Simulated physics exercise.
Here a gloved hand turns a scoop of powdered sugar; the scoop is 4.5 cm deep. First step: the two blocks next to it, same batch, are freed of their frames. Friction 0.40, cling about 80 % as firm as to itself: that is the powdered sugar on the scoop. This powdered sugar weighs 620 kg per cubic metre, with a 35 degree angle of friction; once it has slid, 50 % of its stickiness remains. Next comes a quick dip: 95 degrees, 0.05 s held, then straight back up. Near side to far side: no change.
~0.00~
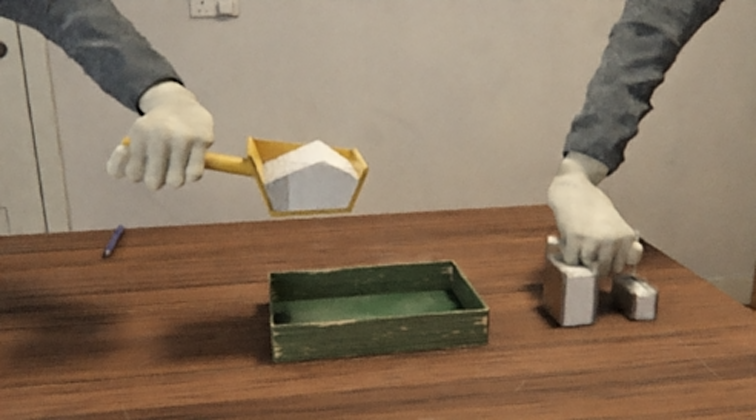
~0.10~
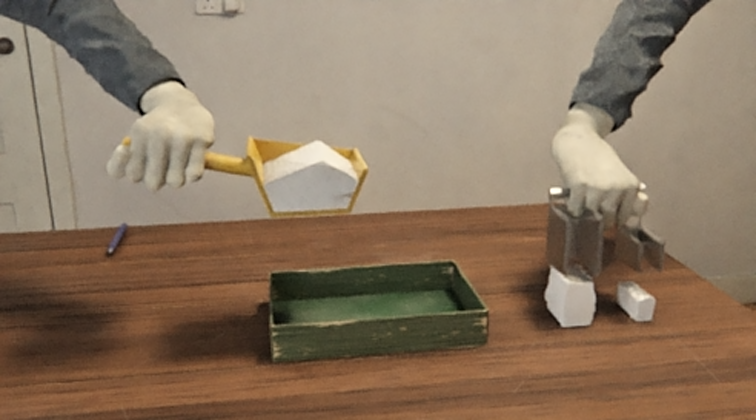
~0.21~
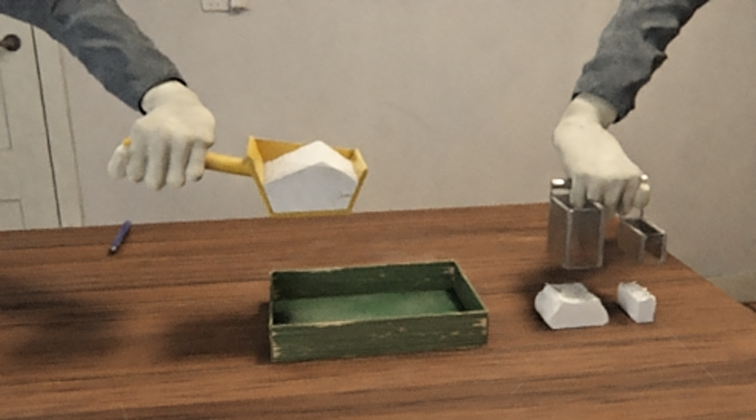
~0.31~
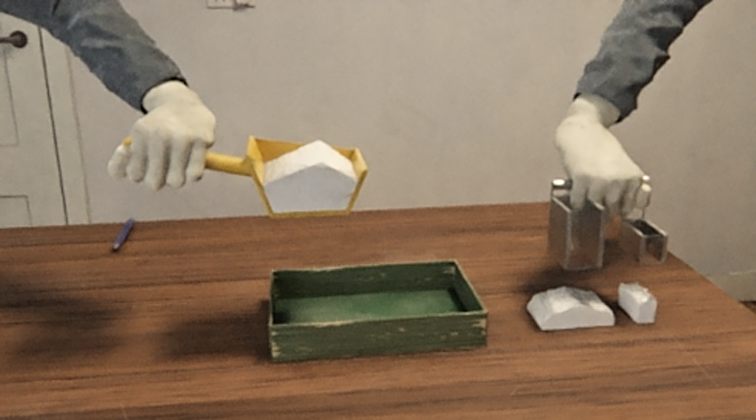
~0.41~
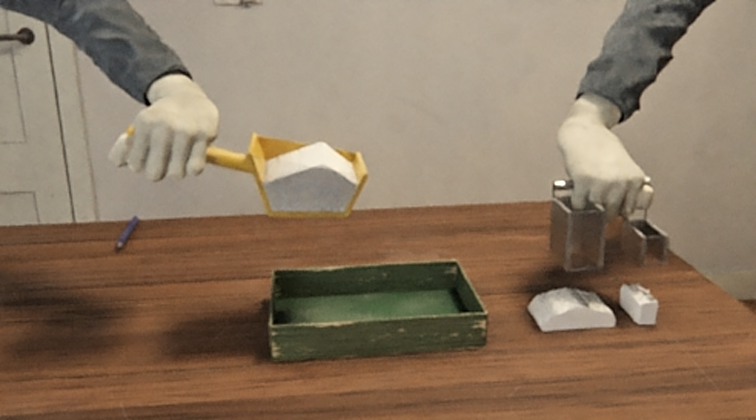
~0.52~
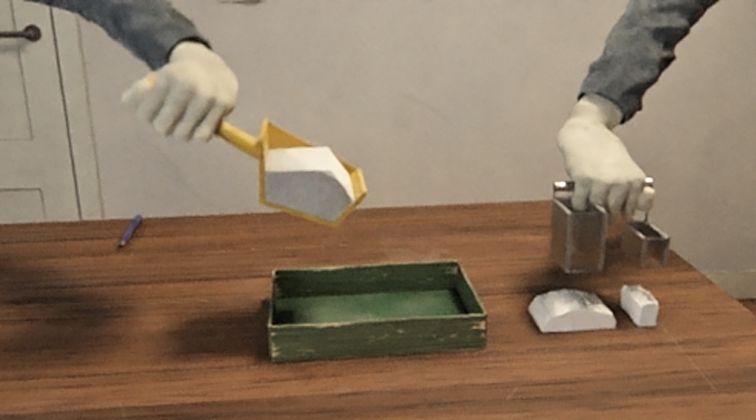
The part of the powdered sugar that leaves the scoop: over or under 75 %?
In excess of 75 %.
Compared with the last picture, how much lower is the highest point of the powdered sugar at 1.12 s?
Some 5.0 cm.
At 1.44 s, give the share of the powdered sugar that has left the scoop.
80 per cent.
By 0.79 s, the scoop is at 81 degrees and 0 % has left it.
By 1.12 s, the scoop is at 81 degrees and 81 % has left it.
By 1.44 s, the scoop is at 12 degrees and 82 % has left it.
By 1.77 s, the scoop is at 0 degrees and 82 % has left it.
By 1.87 s, at the end, the scoop is at 0 degrees and 82 % has left it.
